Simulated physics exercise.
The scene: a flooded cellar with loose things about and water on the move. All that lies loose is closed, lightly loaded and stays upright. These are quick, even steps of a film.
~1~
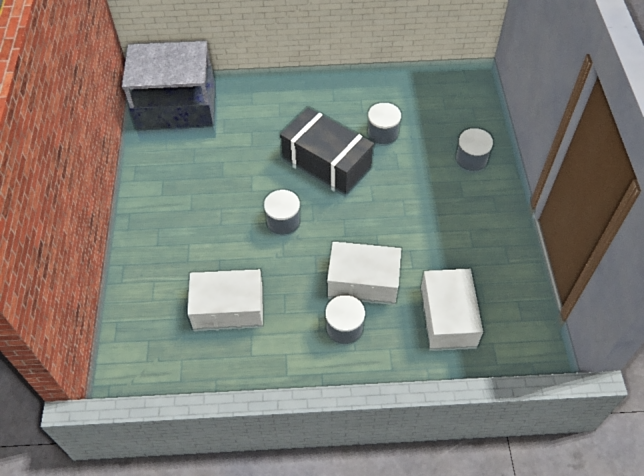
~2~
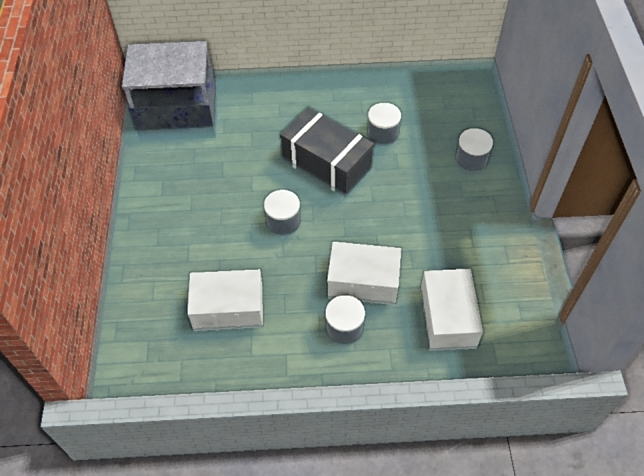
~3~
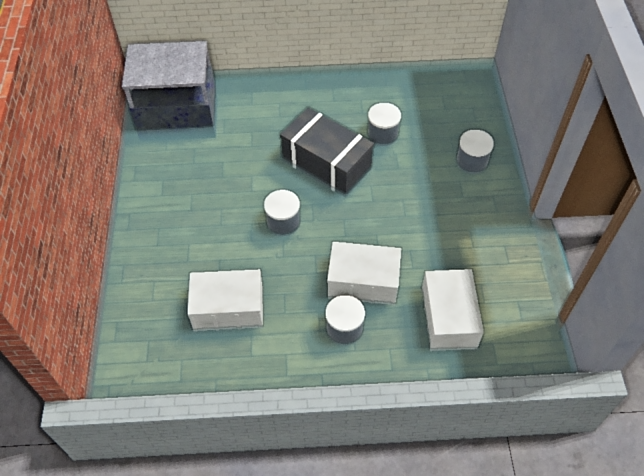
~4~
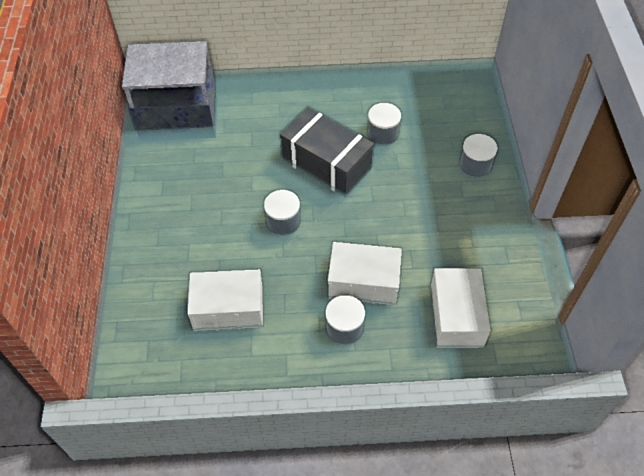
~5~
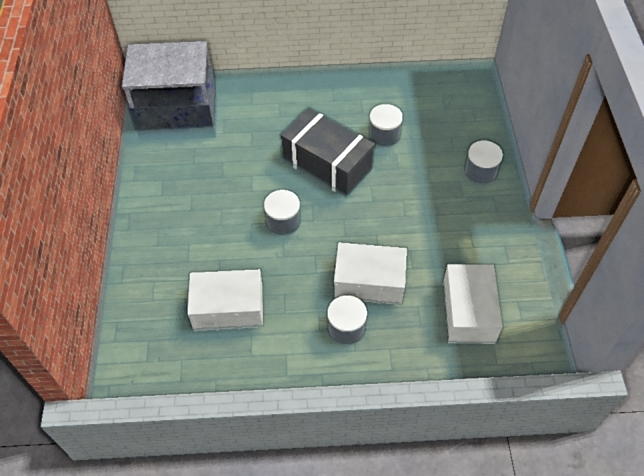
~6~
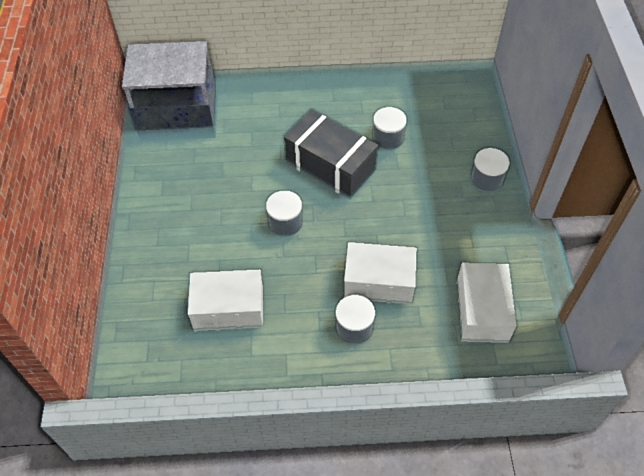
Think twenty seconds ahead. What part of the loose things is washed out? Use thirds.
Share: Two thirds or more.
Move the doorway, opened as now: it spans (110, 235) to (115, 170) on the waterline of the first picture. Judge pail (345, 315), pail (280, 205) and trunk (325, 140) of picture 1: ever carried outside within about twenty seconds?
In turn: Left behind, out, out.
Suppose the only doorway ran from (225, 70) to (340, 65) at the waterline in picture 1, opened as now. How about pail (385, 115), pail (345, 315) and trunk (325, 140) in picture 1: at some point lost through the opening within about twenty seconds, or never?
In that order: Out, kept in, yes.
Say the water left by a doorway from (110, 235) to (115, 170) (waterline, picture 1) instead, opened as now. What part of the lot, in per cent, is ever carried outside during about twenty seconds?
About 40 per cent.
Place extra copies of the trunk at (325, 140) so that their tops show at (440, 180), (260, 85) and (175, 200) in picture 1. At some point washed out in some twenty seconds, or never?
One after the other: Yes, stays, inside.
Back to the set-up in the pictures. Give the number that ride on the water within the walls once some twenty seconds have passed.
1 of them.
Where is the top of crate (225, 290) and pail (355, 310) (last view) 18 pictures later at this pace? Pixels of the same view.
At about (304, 302) and (524, 294).
A moment on, 2 of 8 are out; 6 afloat.
Next, 3 of 8 are out; 5 afloat.
Later, 7 of 8 are out; 1 afloat.
In the end, 7 of 8 are out; 1 afloat.
